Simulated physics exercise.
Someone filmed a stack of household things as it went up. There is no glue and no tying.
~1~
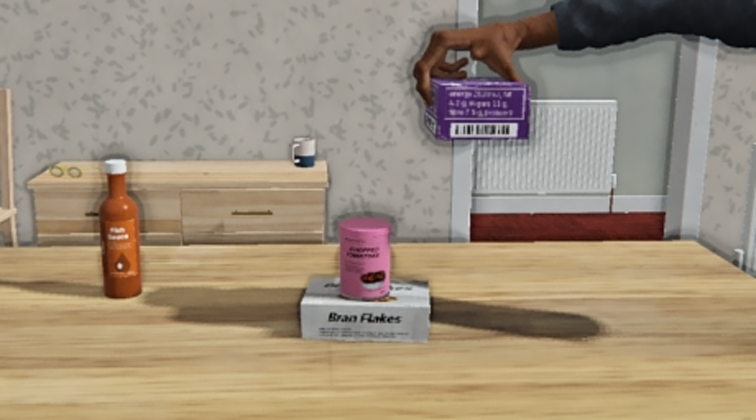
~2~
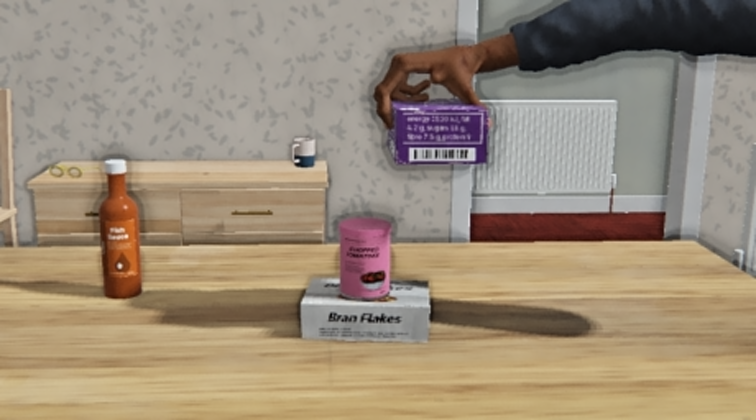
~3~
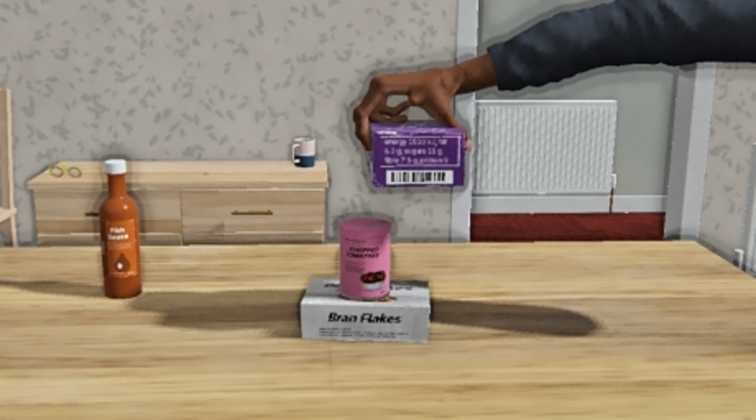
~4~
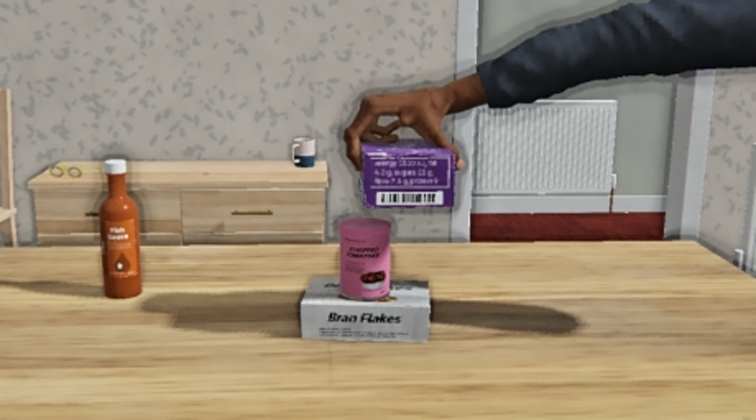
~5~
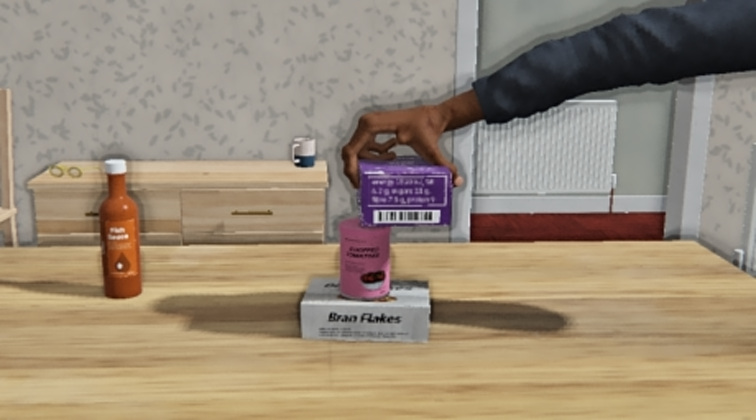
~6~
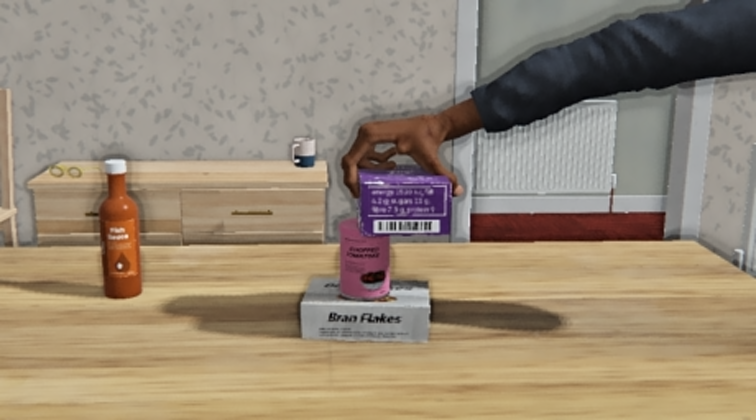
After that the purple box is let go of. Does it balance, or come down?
Well, the stack doesn't stay in one piece.
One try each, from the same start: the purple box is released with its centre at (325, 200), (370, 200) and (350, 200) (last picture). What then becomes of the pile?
The pile goes down at first, does not fall second and does not fall third.
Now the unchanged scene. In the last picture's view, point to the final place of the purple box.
At about (517, 305).
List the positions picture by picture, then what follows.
In the first picture, on its way; purple box (474, 107); orange bottle (119, 229).
In the second picture, on its way; purple box (435, 129); pink pot (365, 259).
In the third picture, on its way; purple box (414, 151); white packet (368, 309).
In the fourth picture, on its way; purple box (405, 171); orange bottle (119, 229).
In the fifth picture, on its way; purple box (402, 189); pink pot (365, 259).
In the sixth picture, in place under the hand; purple box (401, 198); white packet (368, 309).
Then, 0.30 s on from there, purple box now fallen.
Then, 0.40 s on from there, things are still on the move.
Then, 0.50 s on from there, as before.
In the end, fallen, purple box; the other 3 unmoved. At the end, from the last picture's camera, purple box near (516, 305). The pile gives way.
